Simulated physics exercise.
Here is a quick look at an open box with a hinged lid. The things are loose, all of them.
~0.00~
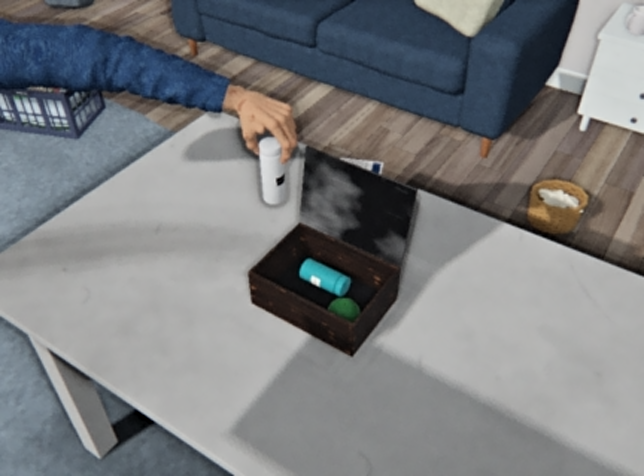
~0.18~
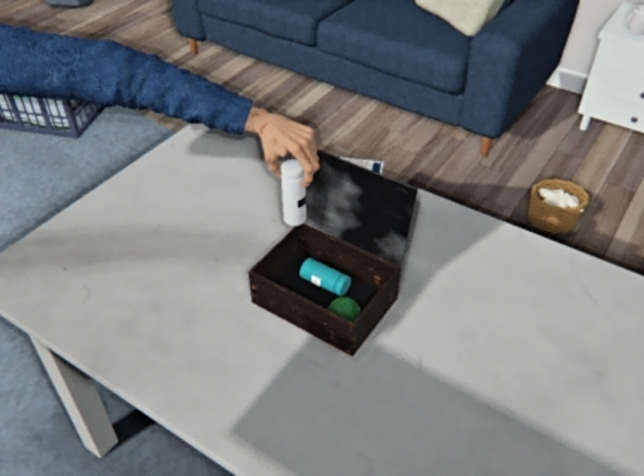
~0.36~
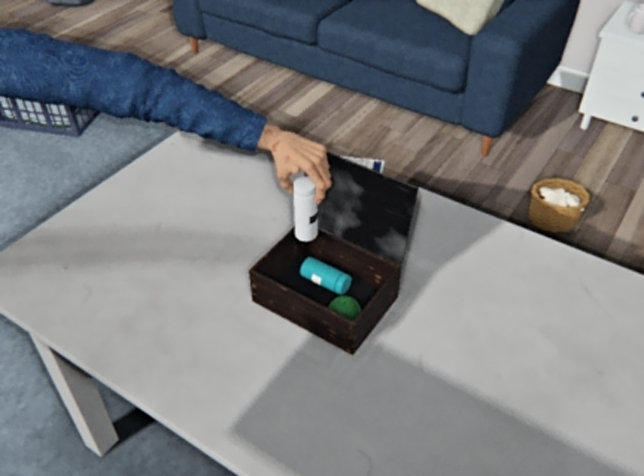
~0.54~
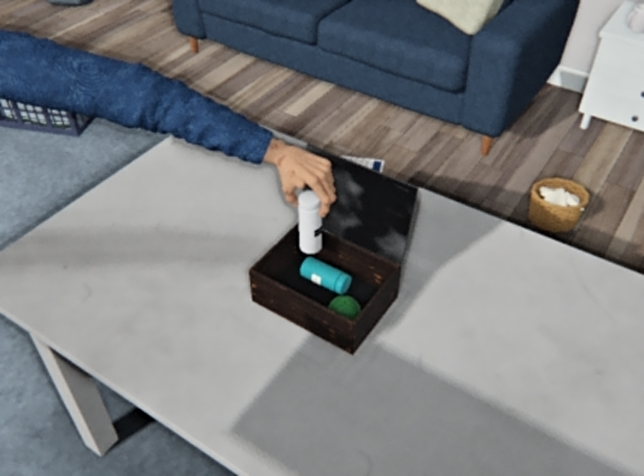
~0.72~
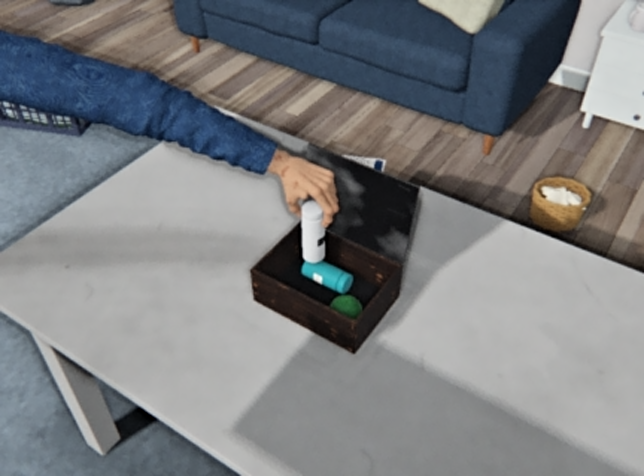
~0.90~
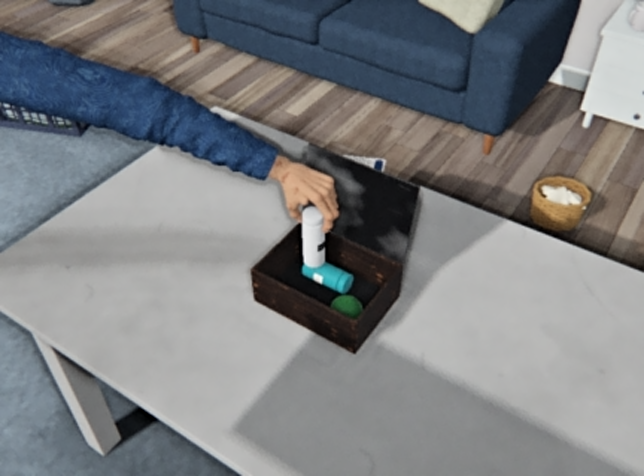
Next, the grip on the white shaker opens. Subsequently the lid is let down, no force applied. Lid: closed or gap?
My guess: The lid never reaches the rim.
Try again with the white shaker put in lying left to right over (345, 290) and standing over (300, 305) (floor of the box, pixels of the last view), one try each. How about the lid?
Packed the first way the lid lowers fully; packed the second way it is left gaping.
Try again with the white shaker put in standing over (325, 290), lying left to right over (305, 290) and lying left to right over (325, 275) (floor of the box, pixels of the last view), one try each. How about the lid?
With the first placement it remains raised; with the second it settles down; with the third it settles down.
After 1.90 s, lid starting down; white shaker tipped 11° from how it was near (320, 233).
After 2.50 s, lid 62° above the rim; white shaker tipped 8° from how it was near (312, 241).
After 2.80 s, lid 41° above the rim; white shaker tipped 50° from how it was near (294, 270).
After 3.00 s, lid 25° above the rim; white shaker tipped 43° from how it was near (294, 273).
At rest (3.9 s), lid 16° above the rim; tipped over in the box, white shaker; the other 2 in place. Seen from the same camera at the end, white shaker near (294, 275).
